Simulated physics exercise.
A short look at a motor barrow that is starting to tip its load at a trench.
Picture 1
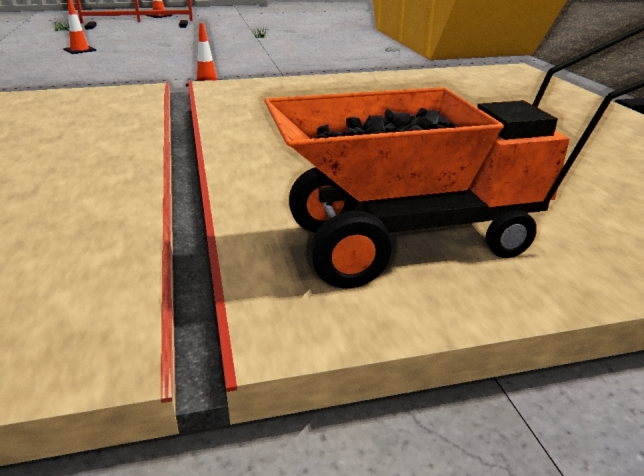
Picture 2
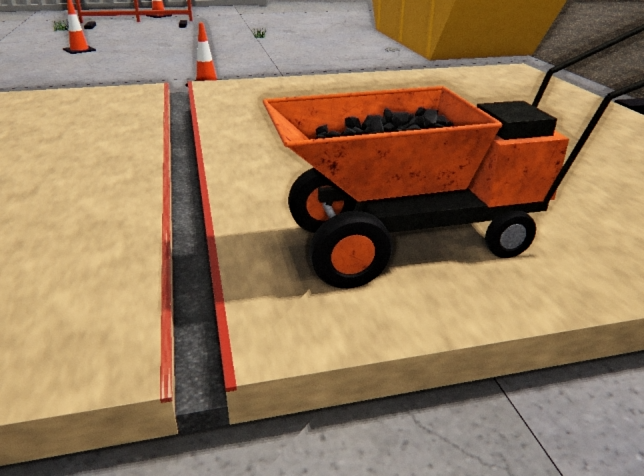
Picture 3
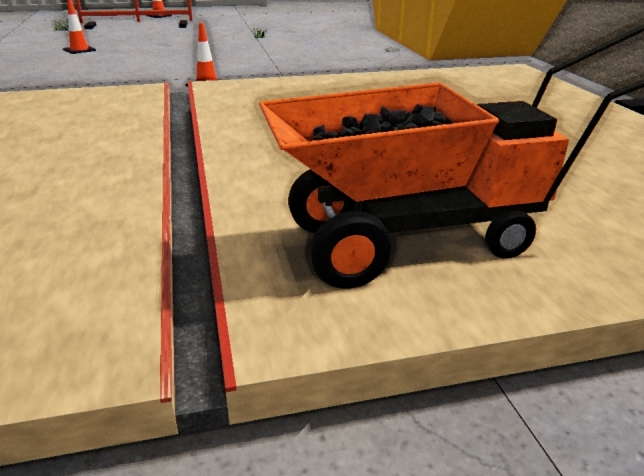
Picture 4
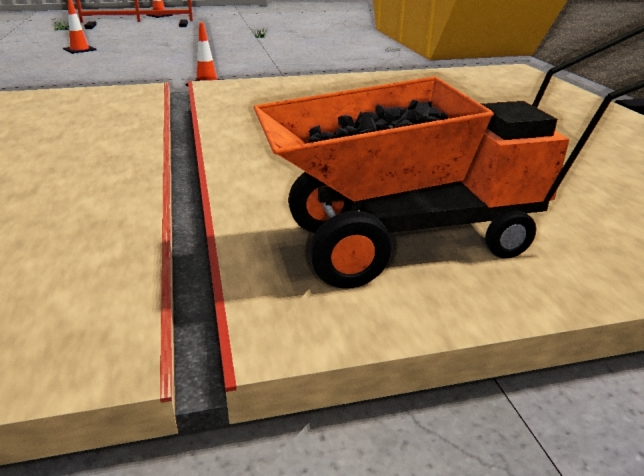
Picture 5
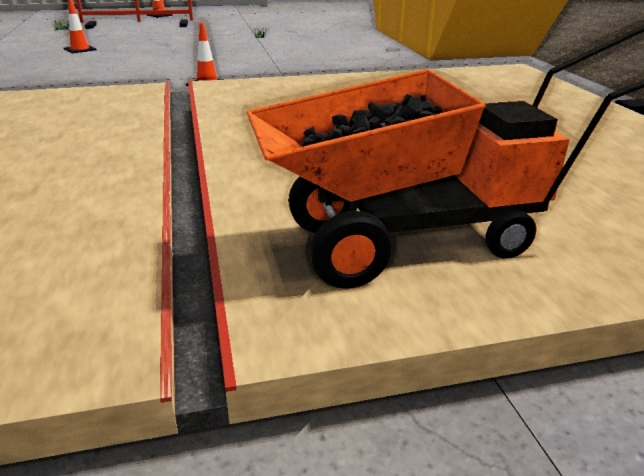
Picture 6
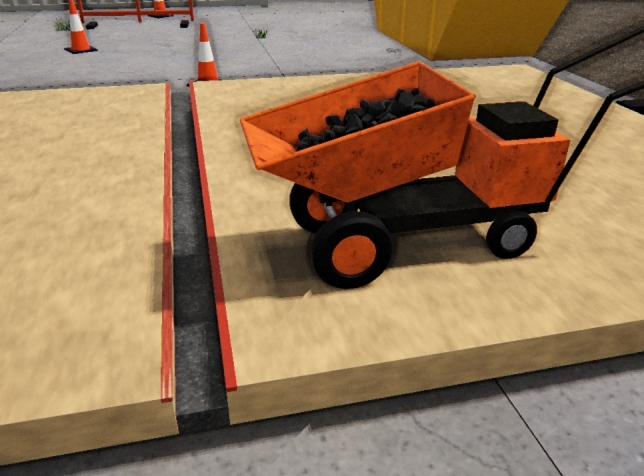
A paved work yard with sandy-coloured slabs is seen from slightly above, with orange-and-white cones and a yellow container behind. An orange motor barrow with black tyres and handles stands right of a narrow dark trench edged in red, its skip holding black lumps. The skip starts level, then its rear rises gradually into a slight leftward tilt, while the wheels, the lumps within it and the camera stay still.
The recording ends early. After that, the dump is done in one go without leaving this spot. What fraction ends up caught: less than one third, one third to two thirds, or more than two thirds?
What ends in the trench is going to be one-third to two-thirds of the load.
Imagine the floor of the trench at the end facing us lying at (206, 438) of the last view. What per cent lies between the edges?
I'd say roughly 70 in a hundred.
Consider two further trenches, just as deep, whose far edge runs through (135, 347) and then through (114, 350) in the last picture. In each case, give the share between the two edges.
Roughly 70 per cent, then roughly 80 per cent.
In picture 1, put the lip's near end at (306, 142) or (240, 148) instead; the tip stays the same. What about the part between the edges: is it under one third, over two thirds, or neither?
Place one, between a third and two thirds; place two, less than a third.
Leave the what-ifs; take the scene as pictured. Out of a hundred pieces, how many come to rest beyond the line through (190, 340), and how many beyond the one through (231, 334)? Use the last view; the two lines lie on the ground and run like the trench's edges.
Estimate, first then second: 40 %, 70 %.
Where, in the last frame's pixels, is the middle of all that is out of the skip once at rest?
The centre ends up roughly at (182, 273).
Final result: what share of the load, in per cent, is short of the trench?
Roughly 0 per cent of the load.
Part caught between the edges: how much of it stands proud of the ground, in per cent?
Roughly 35 %.
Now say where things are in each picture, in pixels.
The first picture shows lip of the skip (289, 144), level; top of the load (404, 131), lumps of coal; first edge of the trench (224, 334); far edge (166, 342), the trench under half as wide as the skip, and about half as deep as wide.
The second picture shows lip of the skip (287, 145), level; top of the load (403, 131).
The third picture shows lip of the skip (282, 147), tipped barely; top of the load (412, 124).
The fourth picture shows lip of the skip (276, 152), tipped a little; top of the load (407, 121).
The fifth picture shows lip of the skip (267, 158), tipped a little; top of the load (416, 118).
The sixth picture shows lip of the skip (258, 167), tipped a little; top of the load (409, 113); first edge of the trench (225, 334); far edge (167, 342).
Just after the last frame, skip tipped steeply; every one in the skip.
A moment on, skip tipped right over; the larger part in the skip; about a tenth in or heaped over the trench.
Further on, skip tipped right over; roughly a third in the skip; just a few short of the trench; roughly half in or heaped over the trench; roughly a quarter beyond it.
When it is over, skip tipped right over; roughly a third in the skip; just a few short of the trench; roughly half in or heaped over the trench; roughly a quarter beyond it.
